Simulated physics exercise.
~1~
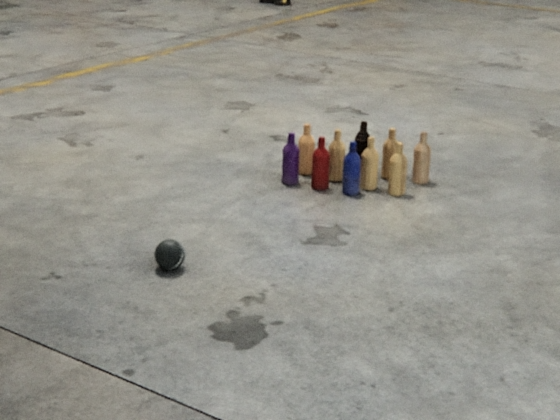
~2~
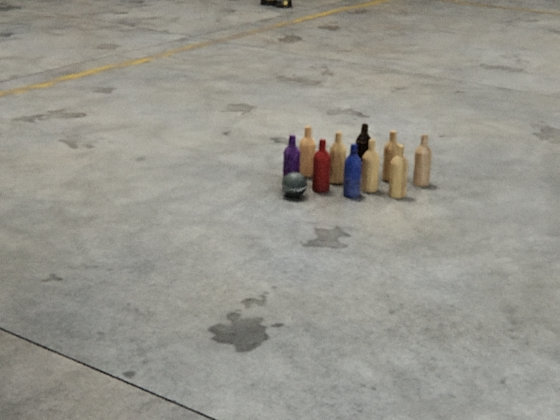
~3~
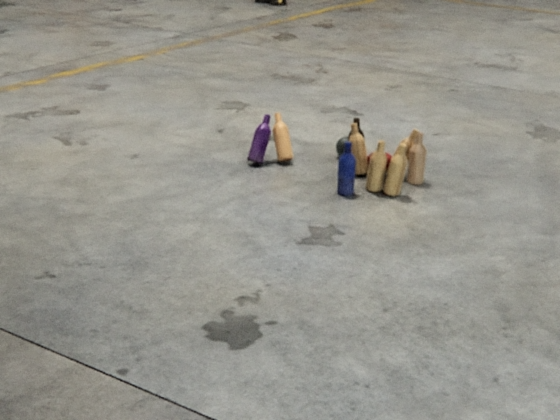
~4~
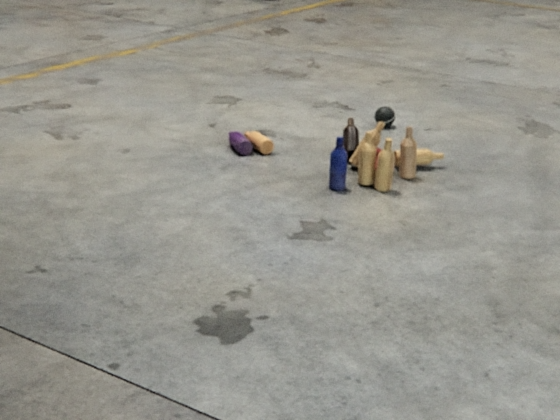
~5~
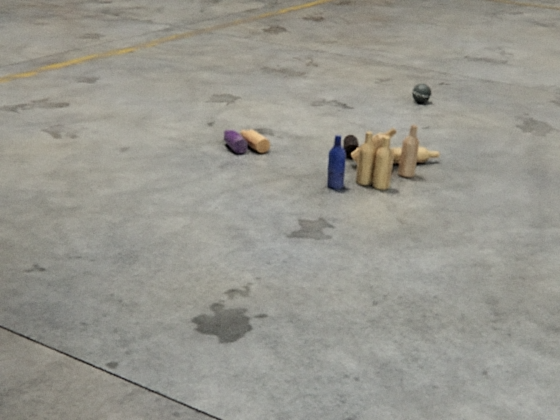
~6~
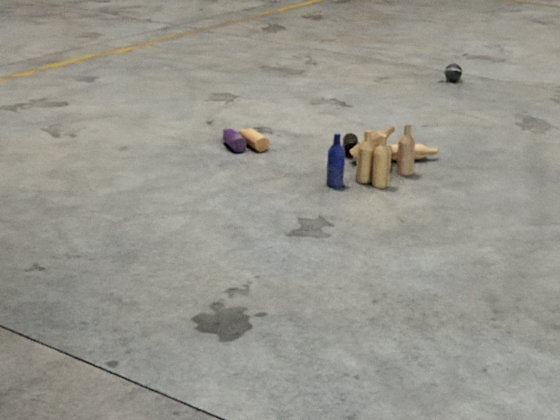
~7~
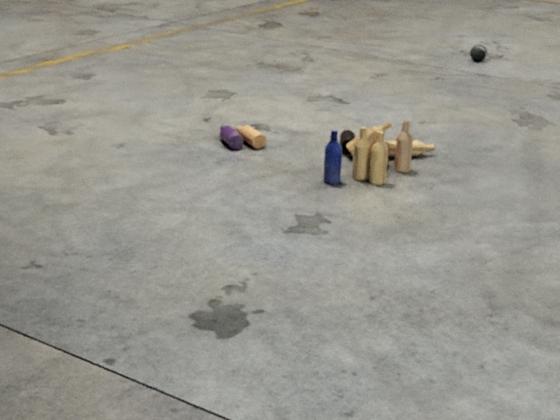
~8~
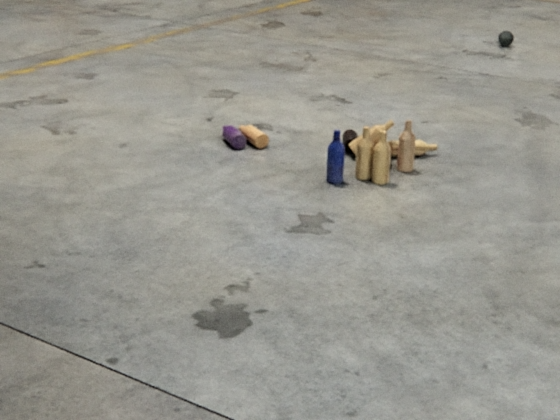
The video shows a dark ball rolling across a concrete floor into a cluster of colored and plain bottle-shaped skittles, knocking over the purple one and several others, then rolling away to the upper right while the blue skittle and a few plain ones remain standing.
